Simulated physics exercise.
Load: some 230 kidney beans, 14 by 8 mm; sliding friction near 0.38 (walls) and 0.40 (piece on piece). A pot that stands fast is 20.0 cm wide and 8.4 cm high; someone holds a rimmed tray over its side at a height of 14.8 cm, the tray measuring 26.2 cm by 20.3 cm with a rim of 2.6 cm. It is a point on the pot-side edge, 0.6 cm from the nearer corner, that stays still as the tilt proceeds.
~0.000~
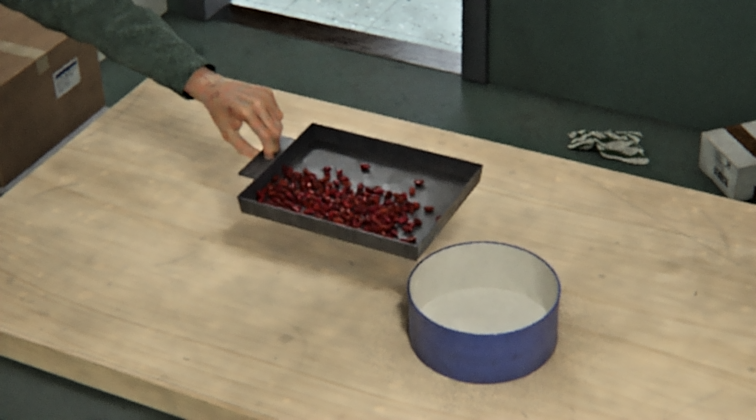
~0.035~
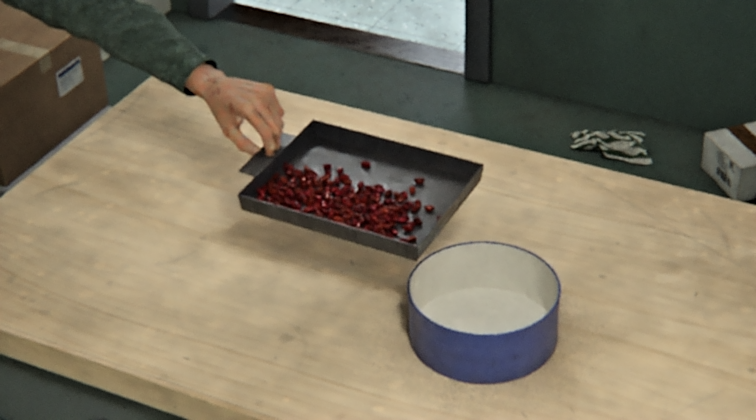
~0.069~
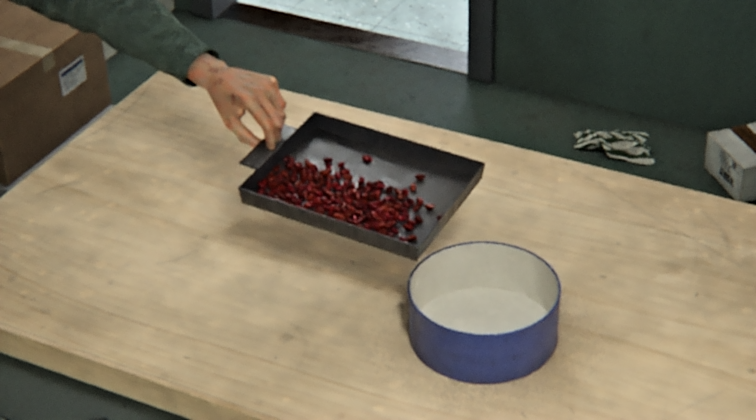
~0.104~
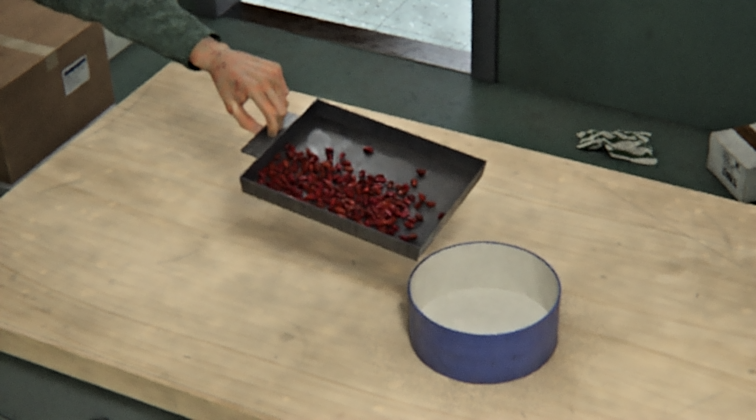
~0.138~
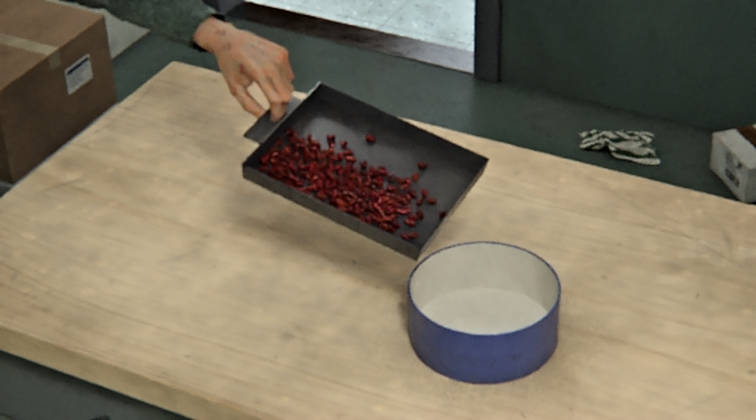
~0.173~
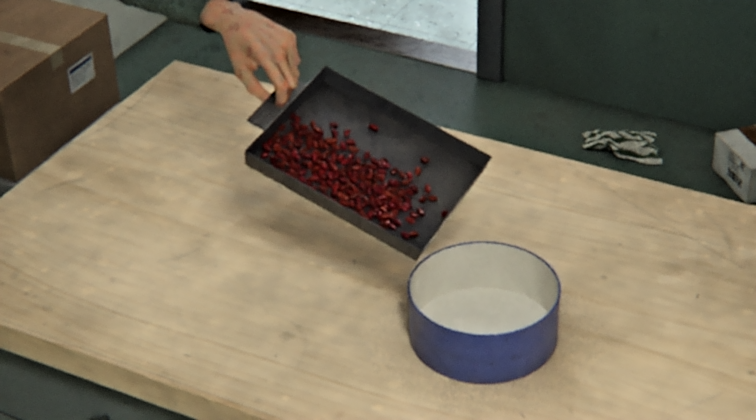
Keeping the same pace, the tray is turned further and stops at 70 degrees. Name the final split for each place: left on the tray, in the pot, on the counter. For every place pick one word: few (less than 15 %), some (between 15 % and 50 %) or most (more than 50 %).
Tray gets some, pot gets most, counter gets few.
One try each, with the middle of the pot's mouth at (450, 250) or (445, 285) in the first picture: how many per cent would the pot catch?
0 % and 40 %.
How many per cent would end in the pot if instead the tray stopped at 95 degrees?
95 percent.
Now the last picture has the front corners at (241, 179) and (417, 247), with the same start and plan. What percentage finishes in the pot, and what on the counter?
The pot gets 10 and the counter 60.
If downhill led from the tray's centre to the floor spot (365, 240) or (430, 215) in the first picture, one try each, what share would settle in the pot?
About 0 per cent on the first try and 55 per cent on the second.
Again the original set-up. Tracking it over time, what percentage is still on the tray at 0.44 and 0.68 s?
100 then 35.
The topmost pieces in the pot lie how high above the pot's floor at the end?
Height: Approx. 2.0 cm.
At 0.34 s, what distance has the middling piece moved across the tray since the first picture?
By then it sits near 1 cm from where it began.
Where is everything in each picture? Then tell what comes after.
The first frame shows tray tilt 0 degrees, front corners at (240, 196) and (416, 244); middle of the pieces at (337, 202); pot at (484, 286).
The second frame shows tray tilt 1 degrees, front corners at (241, 194) and (416, 244); middle of the pieces at (337, 201).
The third frame shows tray tilt 3 degrees, front corners at (242, 187) and (417, 245), lowest corner right front; middle of the pieces at (338, 197).
The fourth frame shows tray tilt 8 degrees, front corners at (243, 177) and (418, 246), lowest corner right front; middle of the pieces at (339, 190).
The fifth frame shows tray tilt 13 degrees, front corners at (245, 164) and (420, 247), lowest corner right front; middle of the pieces at (341, 182).
The sixth frame shows tray tilt 19 degrees, front corners at (248, 151) and (421, 248), lowest corner right front; middle of the pieces at (343, 173); pot at (484, 286). The tray's pace is about 170 degrees a second.
After 0.34 s, tilt 47 degrees; the tray holds 100 %, the pot 0 %.
Then, at 0.44 s, tilt 64 degrees; the tray holds 100 %, the pot 0 %.
After 0.68 s, tilt 70 degrees; the tray holds 35 %, the pot 45 %.
By 2.0 s all is still; tray 30 %, pot 65 %, counter 5 %.
